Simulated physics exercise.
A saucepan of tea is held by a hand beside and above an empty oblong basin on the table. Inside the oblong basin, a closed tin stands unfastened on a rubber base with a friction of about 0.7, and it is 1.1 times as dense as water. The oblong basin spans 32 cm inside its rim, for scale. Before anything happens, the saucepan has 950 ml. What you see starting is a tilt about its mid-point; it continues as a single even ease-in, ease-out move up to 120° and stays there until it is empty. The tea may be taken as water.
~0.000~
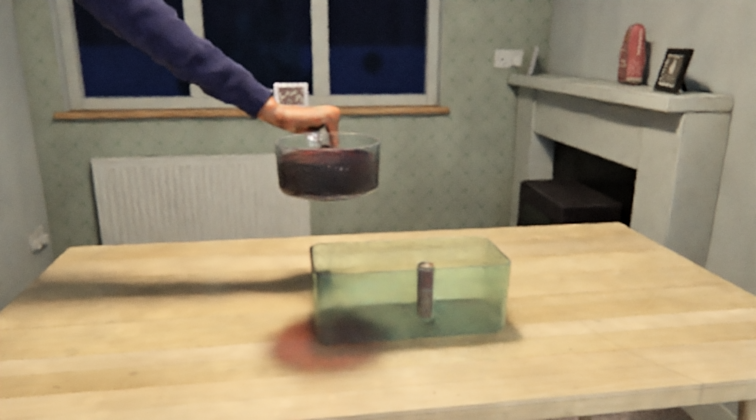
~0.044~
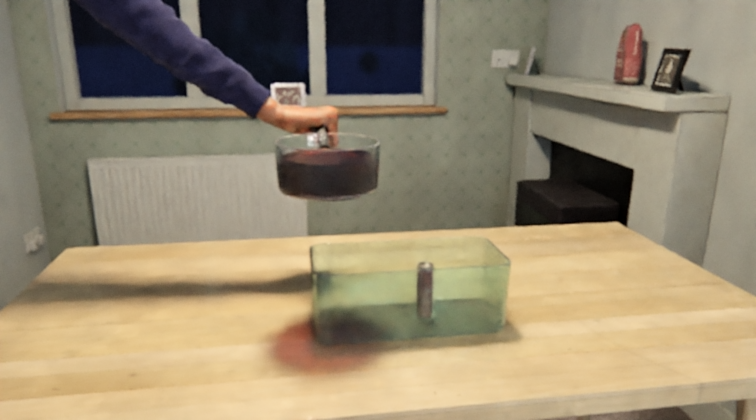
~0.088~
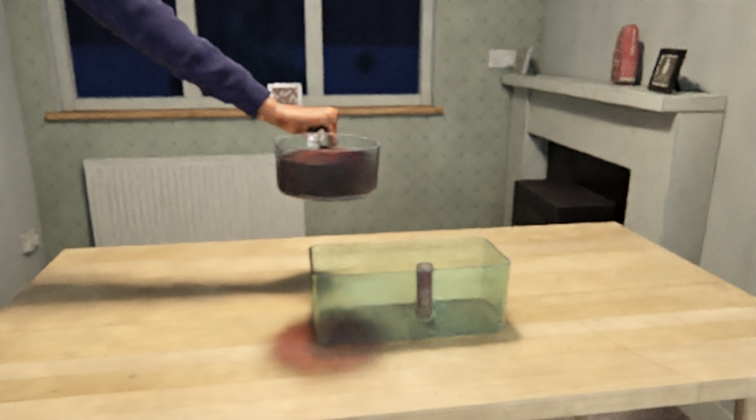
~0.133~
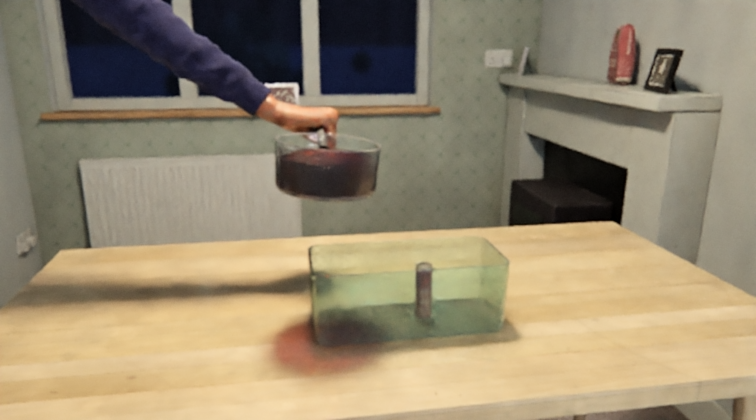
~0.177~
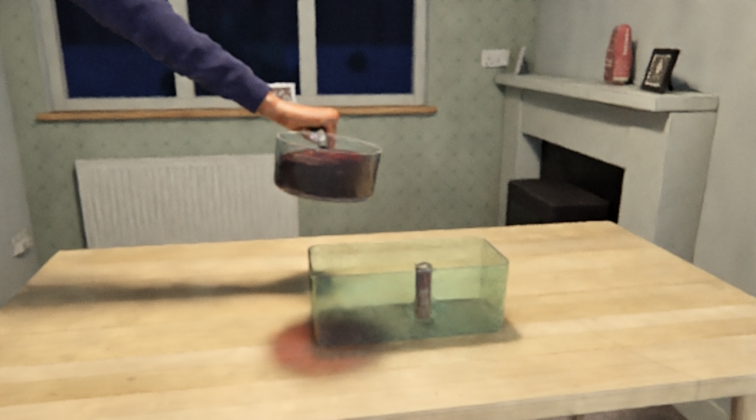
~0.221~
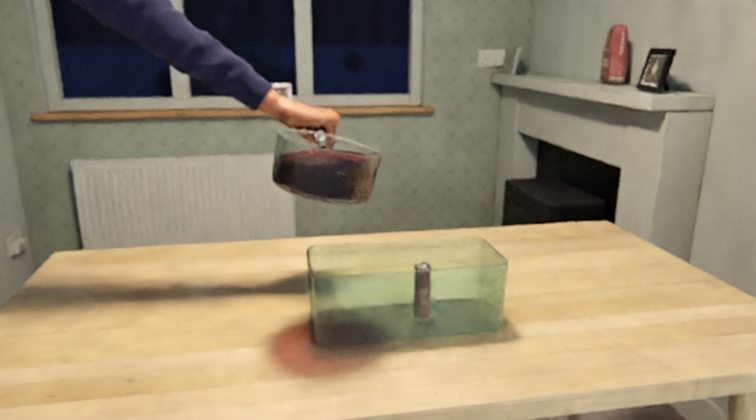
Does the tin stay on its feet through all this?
No: I expect it will tip over.
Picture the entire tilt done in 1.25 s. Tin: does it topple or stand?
The tin tips over.
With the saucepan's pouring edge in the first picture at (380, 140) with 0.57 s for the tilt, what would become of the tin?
After that, the tin overturns.
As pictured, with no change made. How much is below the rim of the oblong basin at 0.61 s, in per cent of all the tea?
About 14 per cent.
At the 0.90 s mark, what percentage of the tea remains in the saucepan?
5 %.
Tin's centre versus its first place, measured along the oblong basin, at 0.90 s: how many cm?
Roughly 3 cm.
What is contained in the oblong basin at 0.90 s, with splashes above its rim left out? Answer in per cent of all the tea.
Some 88 per cent.
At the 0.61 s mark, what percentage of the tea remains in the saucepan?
Still held: Roughly 46 % of the total.
Then, 0.61 s in, the tilt is 78° and 46 per cent is still to pour; the tin stands where it began.
Then, 0.90 s in, the tilt is 115° and 5 per cent is still to pour; the tin leans 11°.
Then, 1.20 s in, the tilt is 120° and 0 per cent is still to pour; the tin lies on its side.
Then, 1.53 s in, the tilt is 120° and 0 per cent is still to pour; the tin lies on its side.
Finally, the tin lies on its side.
